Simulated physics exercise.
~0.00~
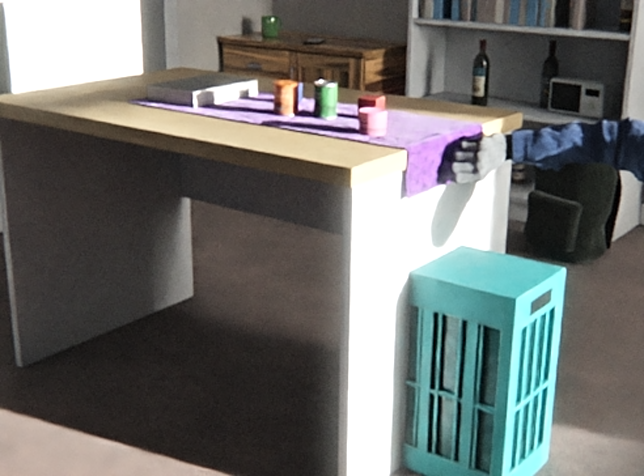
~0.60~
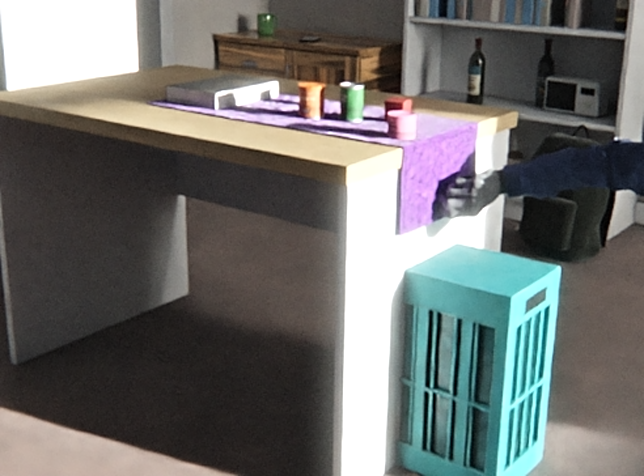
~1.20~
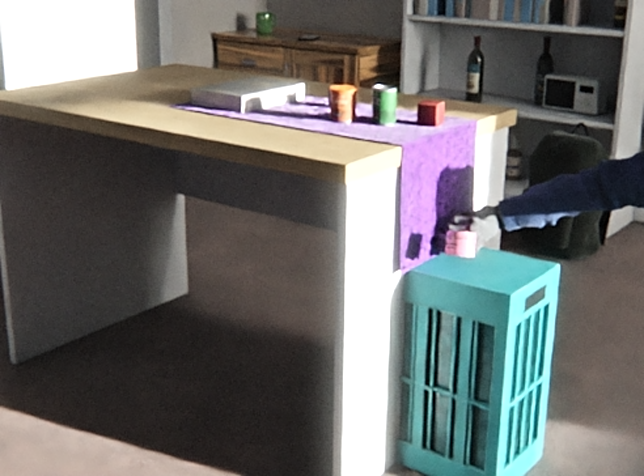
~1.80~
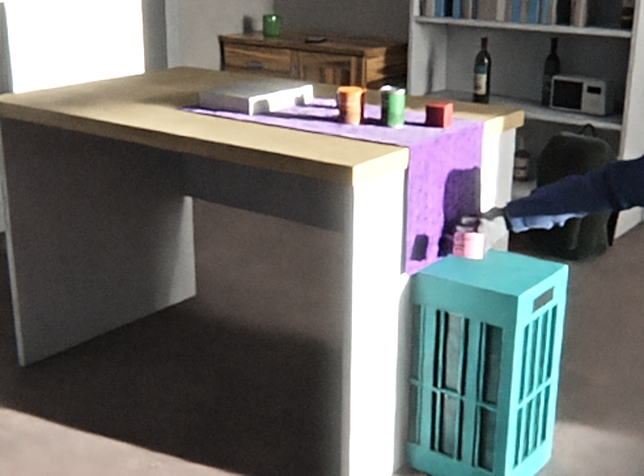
A purple table runner is pulled down by a hand, dropping a pink pot onto the turquoise crate.
